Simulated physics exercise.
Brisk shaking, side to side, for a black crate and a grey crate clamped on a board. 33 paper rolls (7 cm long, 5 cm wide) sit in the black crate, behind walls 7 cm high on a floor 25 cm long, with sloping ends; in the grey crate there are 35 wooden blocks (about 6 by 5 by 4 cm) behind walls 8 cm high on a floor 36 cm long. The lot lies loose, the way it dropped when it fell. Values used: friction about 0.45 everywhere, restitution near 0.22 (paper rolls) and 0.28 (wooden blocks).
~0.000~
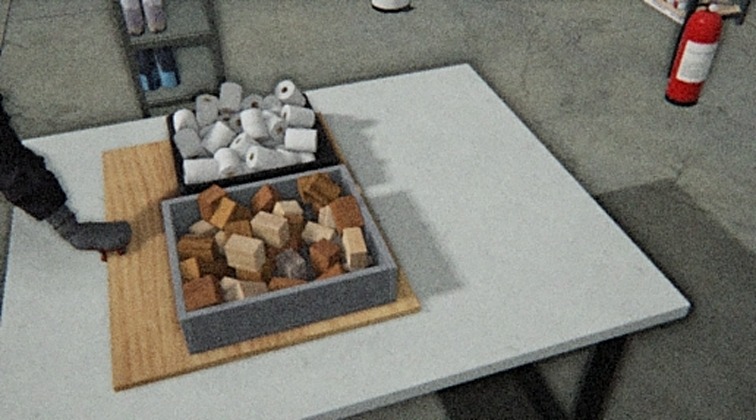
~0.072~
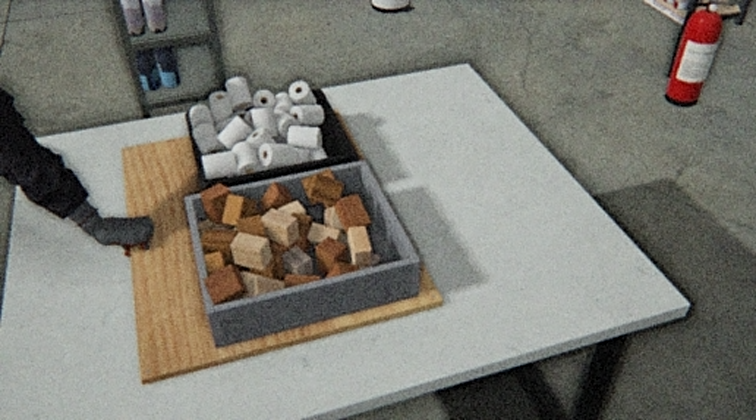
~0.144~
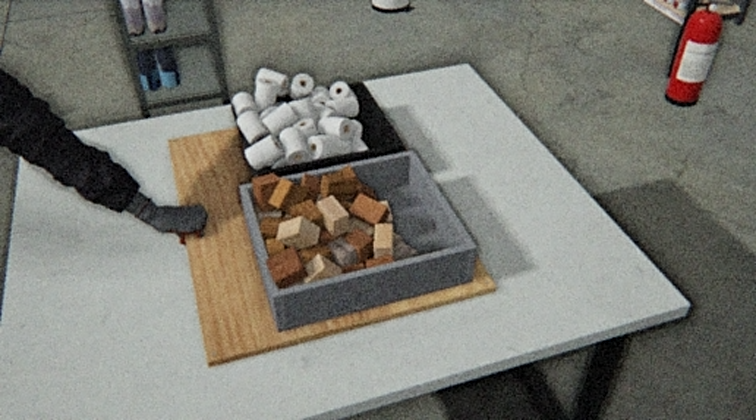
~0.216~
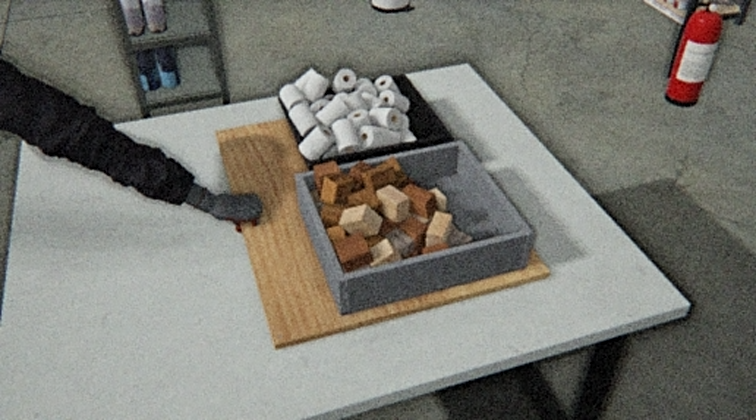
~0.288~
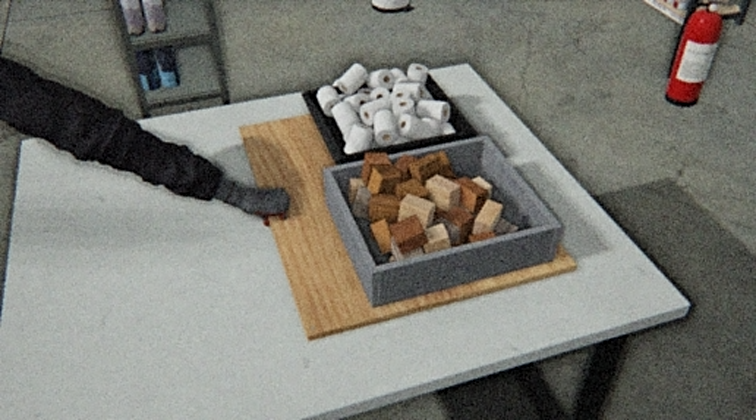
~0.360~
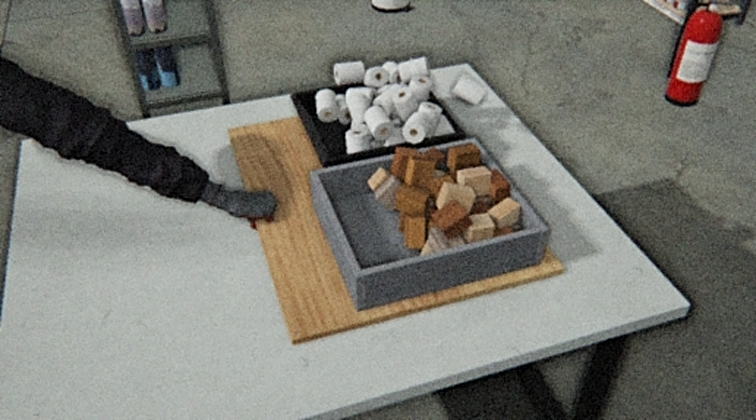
A wooden board carrying a black crate of white paper rolls and a grey crate of wooden blocks slides right across a table, a gloved hand at its left edge. The blocks bunch toward the left, then the board shifts slightly back left as blocks and rolls surge rightward.
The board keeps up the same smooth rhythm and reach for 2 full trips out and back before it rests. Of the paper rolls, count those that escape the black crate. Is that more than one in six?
Yes.
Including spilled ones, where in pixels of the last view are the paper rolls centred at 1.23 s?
In the last view, the centre sits near (270, 143).
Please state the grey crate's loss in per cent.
For the grey crate, roughly 25 percent.
After 0.58 s, 9 of 33 out of the black crate and 4 of 35 out of the grey crate.
After 0.85 s, 13 of 33 out of the black crate and 5 of 35 out of the grey crate.
After 1.23 s, 21 of 33 out of the black crate and 8 of 35 out of the grey crate.
Outcome (at 1.71 s), 21 of 33 out of the black crate and 8 of 35 out of the grey crate. Asked share, 21 of 33, 64 per cent.
